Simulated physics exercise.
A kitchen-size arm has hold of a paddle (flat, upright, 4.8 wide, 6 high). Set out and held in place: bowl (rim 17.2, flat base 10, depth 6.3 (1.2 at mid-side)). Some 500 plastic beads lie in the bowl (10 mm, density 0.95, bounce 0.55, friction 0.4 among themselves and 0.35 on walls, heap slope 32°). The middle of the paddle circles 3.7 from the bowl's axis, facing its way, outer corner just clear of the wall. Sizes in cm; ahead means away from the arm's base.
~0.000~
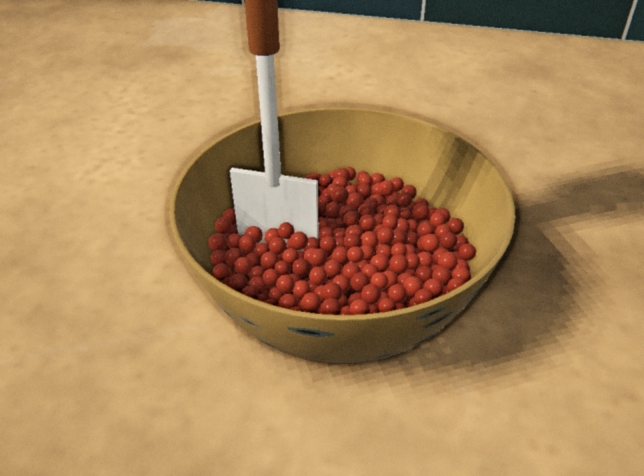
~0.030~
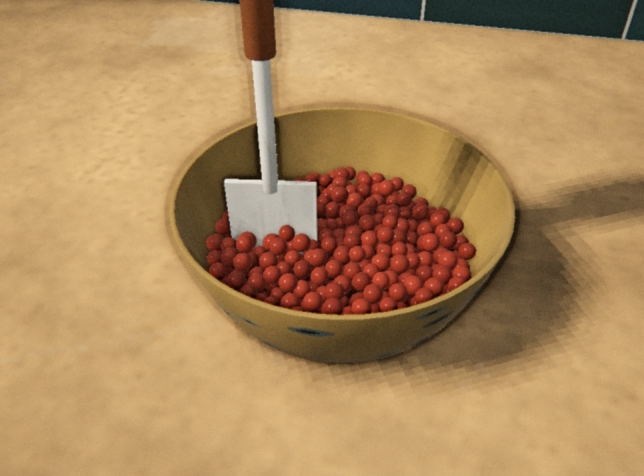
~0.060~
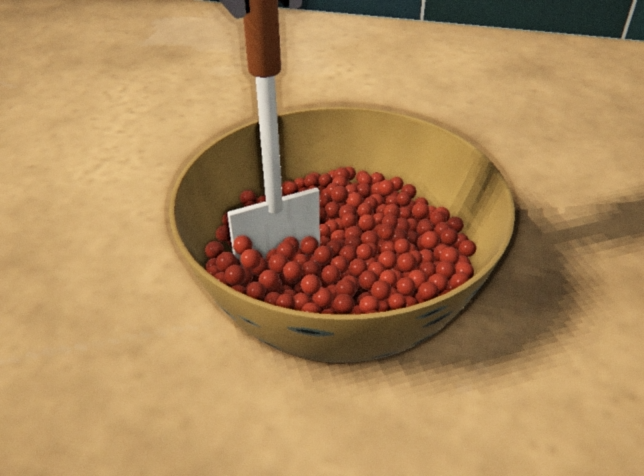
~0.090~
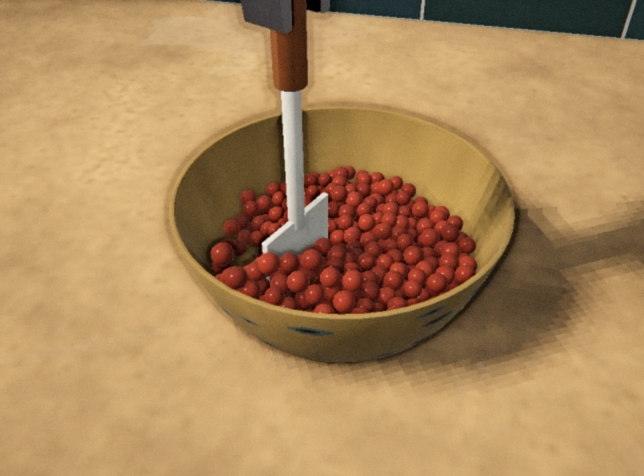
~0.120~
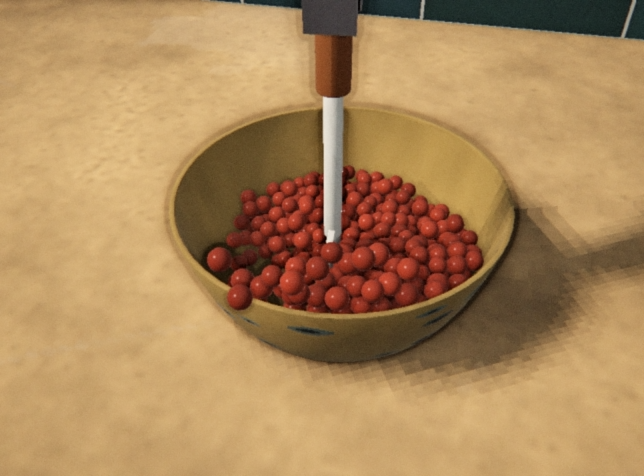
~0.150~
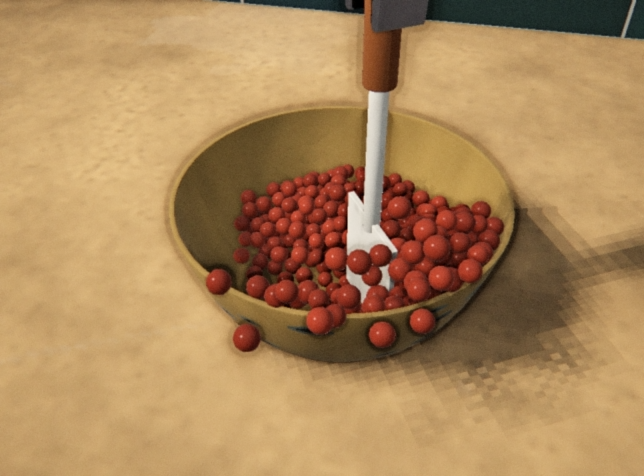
Arm with a white paddle sweeping through red beads in a yellowish bowl, turning as it moves right, beads spilling over the near rim.
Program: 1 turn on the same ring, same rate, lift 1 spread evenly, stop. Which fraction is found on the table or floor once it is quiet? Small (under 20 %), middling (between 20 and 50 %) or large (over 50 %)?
Share on the table or floor: Middling (between 20 and 50 %).
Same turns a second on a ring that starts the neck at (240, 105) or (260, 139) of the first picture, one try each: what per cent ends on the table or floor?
About 0 and 30 per cent.
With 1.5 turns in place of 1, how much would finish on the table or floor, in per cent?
Then about 35 per cent.
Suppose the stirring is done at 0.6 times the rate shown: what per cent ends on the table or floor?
About 10 per cent.
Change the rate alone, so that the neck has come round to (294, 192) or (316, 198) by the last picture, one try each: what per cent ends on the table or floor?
Some 5 and 10 per cent.
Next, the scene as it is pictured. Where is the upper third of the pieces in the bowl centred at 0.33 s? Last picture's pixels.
Around (290, 156).
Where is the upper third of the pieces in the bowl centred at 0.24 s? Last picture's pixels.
At about (423, 169).
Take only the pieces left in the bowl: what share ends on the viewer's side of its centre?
About 65 per cent.
After 0.24 s, 212° round, highest piece 13 above the table; 438 in the bowl, 1 on the table or floor, 58 in flight or on the tool.
After 0.33 s, 298° round, highest piece 11 above the table; 389 in the bowl, 43 on the table or floor, 65 in flight or on the tool.
After 0.57 s, 0° round, highest piece 6 above the table; 353 in the bowl, 143 on the table or floor, 1 in flight or on the tool.
After 1.27 s, 0° round, highest piece 5 above the table; 353 in the bowl, 144 on the table or floor.
At rest, 353 in the bowl, 144 on the table or floor. That is 29 % on the table or floor.
